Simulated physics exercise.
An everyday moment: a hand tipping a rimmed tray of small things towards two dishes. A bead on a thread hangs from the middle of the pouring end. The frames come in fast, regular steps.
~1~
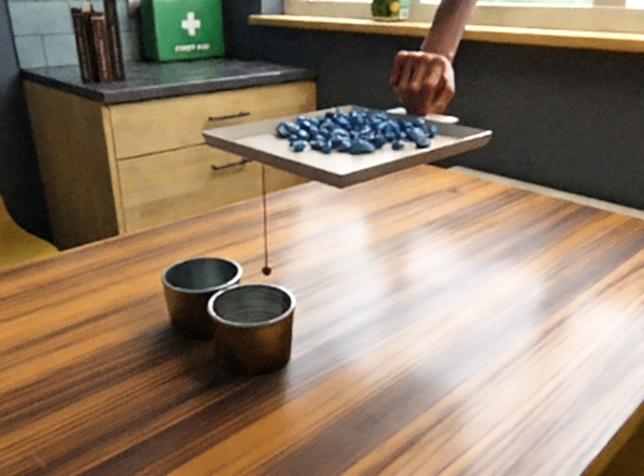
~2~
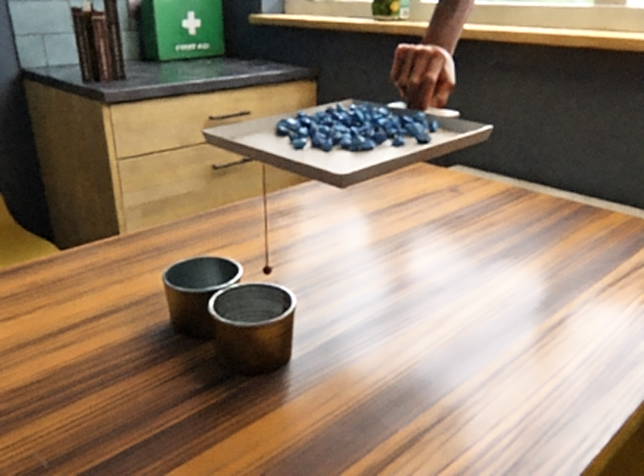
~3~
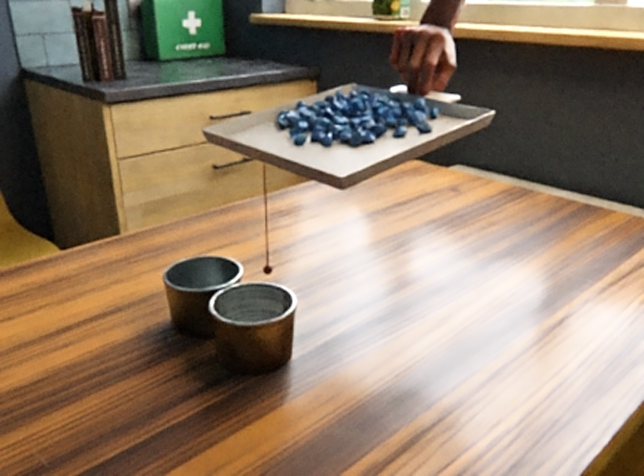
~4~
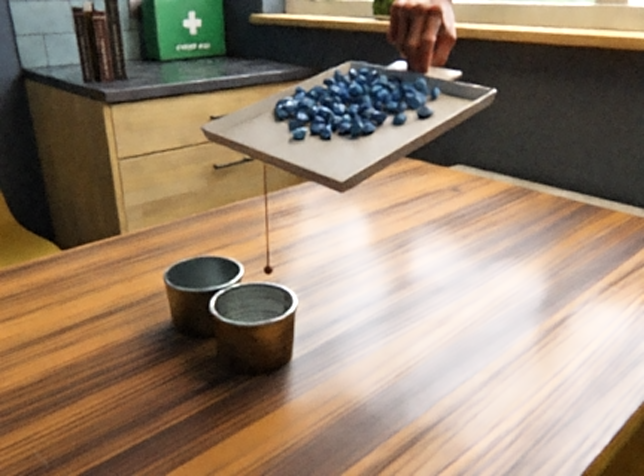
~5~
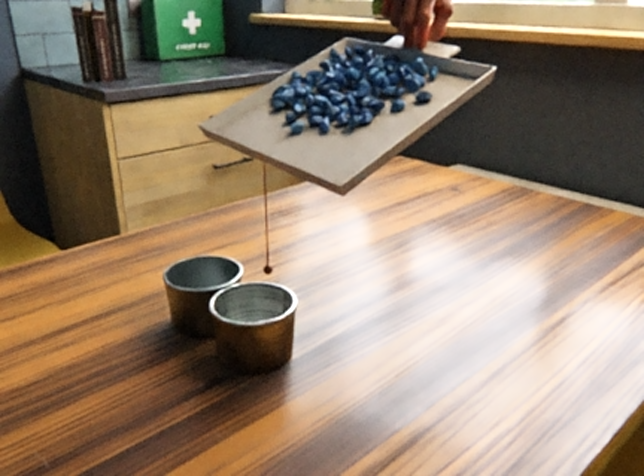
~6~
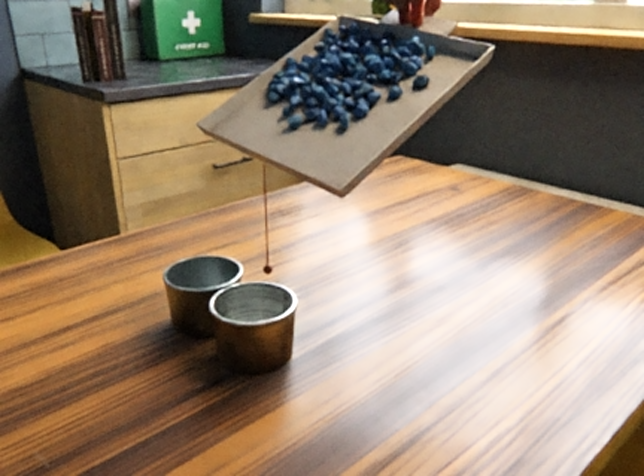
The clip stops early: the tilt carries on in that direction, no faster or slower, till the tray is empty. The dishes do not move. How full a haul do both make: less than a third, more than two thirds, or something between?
The two hold less than a third of the load.
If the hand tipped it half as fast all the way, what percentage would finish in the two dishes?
Close to 40 per cent.
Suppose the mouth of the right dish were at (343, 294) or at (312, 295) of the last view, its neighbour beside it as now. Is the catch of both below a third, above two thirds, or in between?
First less than a third, then under a third.
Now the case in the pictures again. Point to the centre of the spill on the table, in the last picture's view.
Near (226, 423).
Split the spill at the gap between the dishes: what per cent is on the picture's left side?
Close to 50 per cent.
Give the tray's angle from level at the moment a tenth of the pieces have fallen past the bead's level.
Near 85 degrees.
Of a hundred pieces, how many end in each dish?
Left dish near 0 in a hundred; right dish near 20.
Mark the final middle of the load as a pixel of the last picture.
Close to (228, 395).
Soon, tray tipped steeply; most on the tray; about a quarter in the air.
A while on, tray tipped past a quarter turn; a stray few on the tray; a small part in the right dish; a stray few in the left dish; most outside both; a small part in the air.
Towards the end, tray tipped past a quarter turn; about a quarter in the right dish; a stray few in the left dish; most outside both.
Finally, tray tipped past a quarter turn; about a quarter in the right dish; a stray few in the left dish; most outside both.
